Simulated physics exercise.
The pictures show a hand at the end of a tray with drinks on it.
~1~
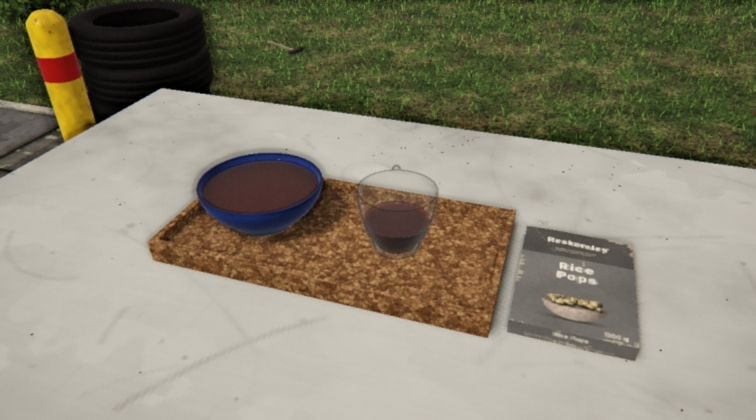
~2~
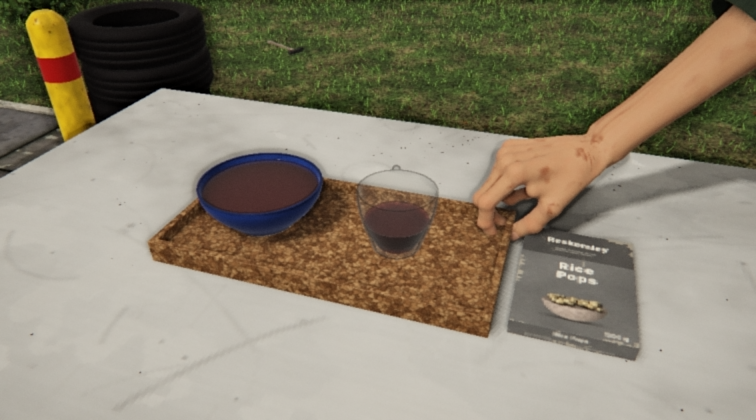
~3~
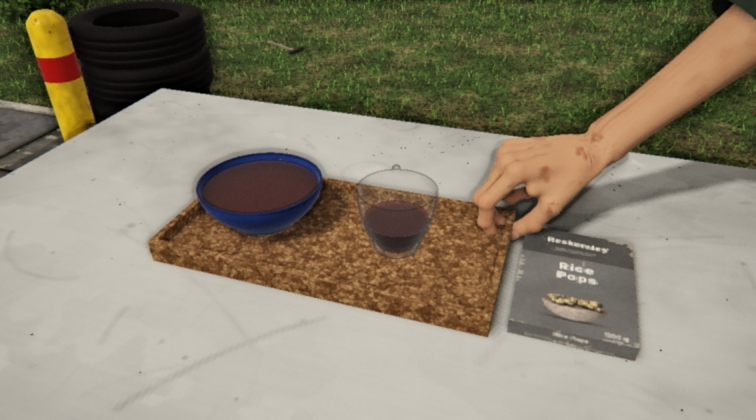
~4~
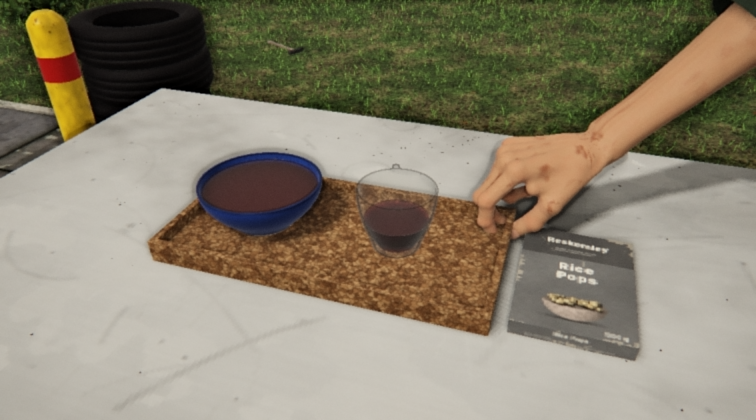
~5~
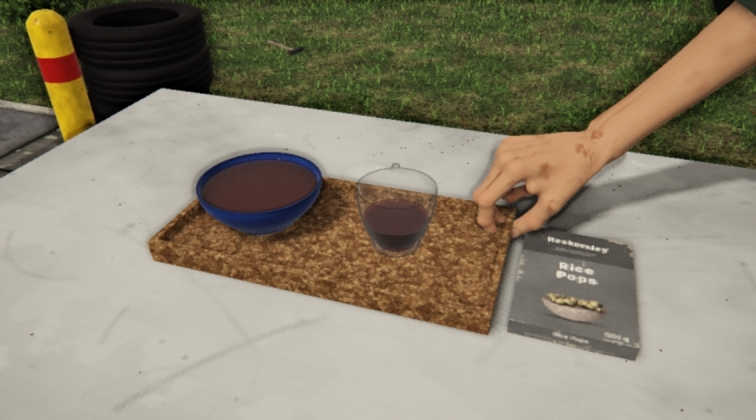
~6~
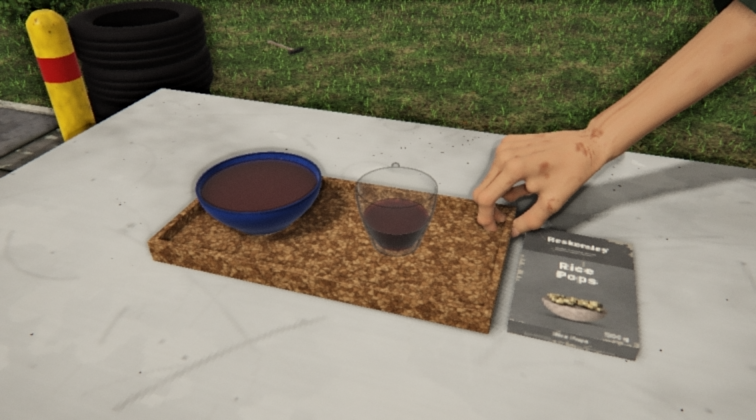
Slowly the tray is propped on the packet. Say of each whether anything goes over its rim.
The bowl holds; the cup holds.
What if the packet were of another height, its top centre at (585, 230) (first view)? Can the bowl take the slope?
Verdict: Loses some.
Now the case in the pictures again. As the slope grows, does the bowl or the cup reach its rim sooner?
It is the one on the left.
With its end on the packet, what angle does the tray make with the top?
Near 3 degrees.
Next, the tray slopes by about 2°; bowl, its rim is dry; cup, its rim is dry.
After that, the tray slopes by about 4°; bowl, its rim is dry; cup, its rim is dry.
Finally, the tray slopes by about 3°, resting on the packet; bowl, its rim is dry; cup, its rim is dry.
